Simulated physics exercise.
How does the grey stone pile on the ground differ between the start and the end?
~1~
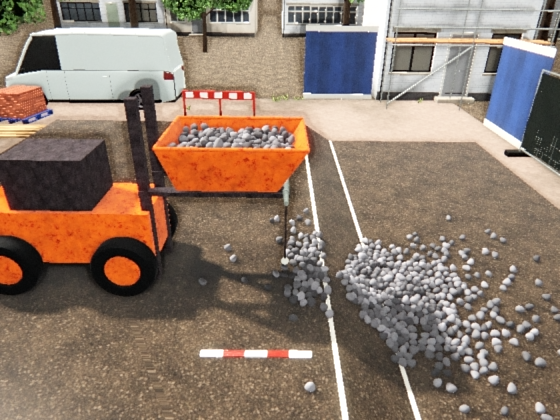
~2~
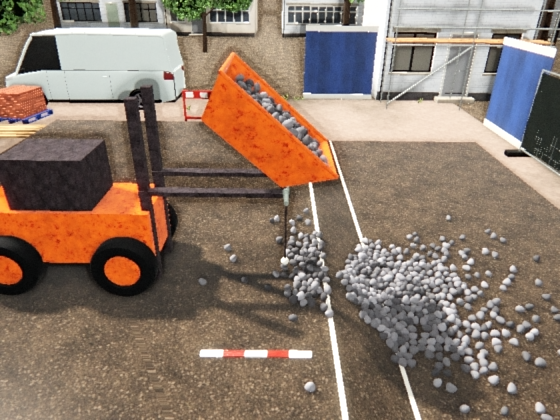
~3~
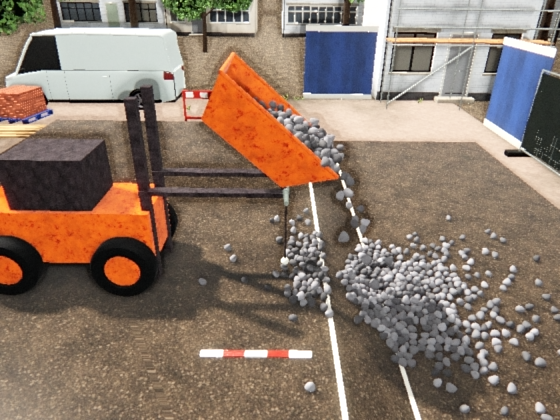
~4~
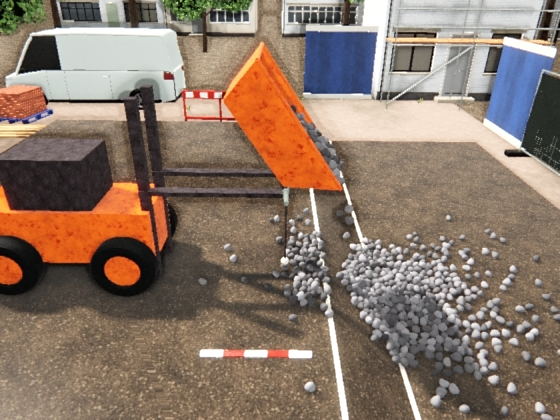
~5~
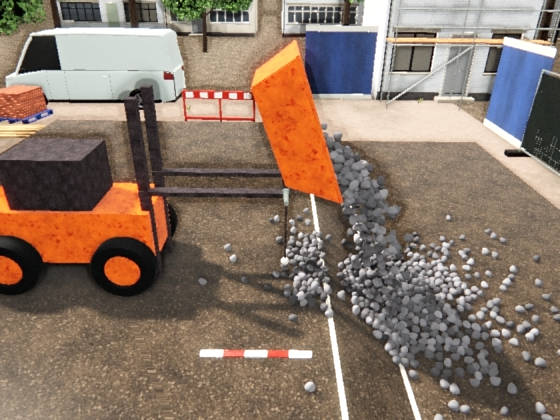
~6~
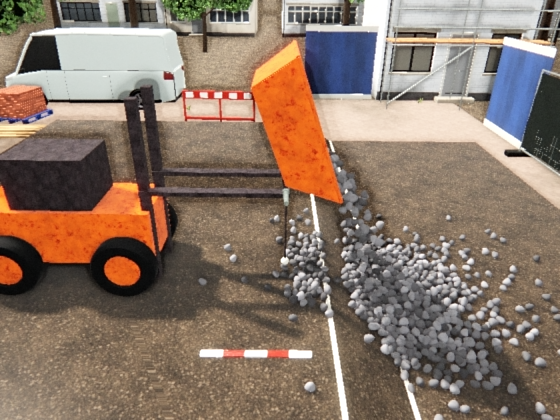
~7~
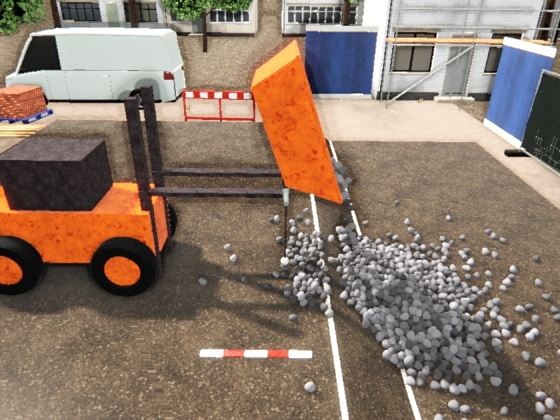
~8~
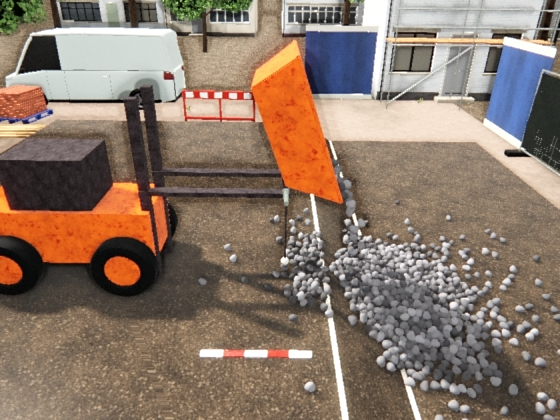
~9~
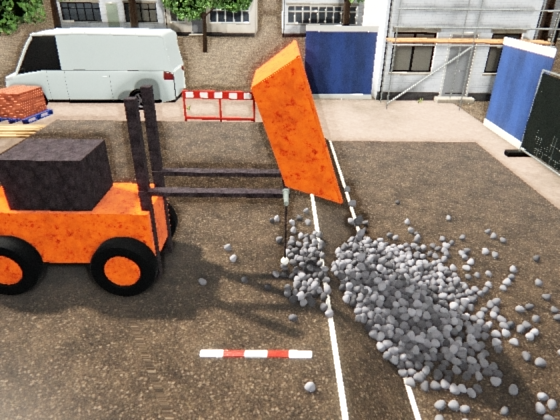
At the end the pile is larger and denser, because the stones from the skip have joined it, and its middle lies slightly lower and further right in view.
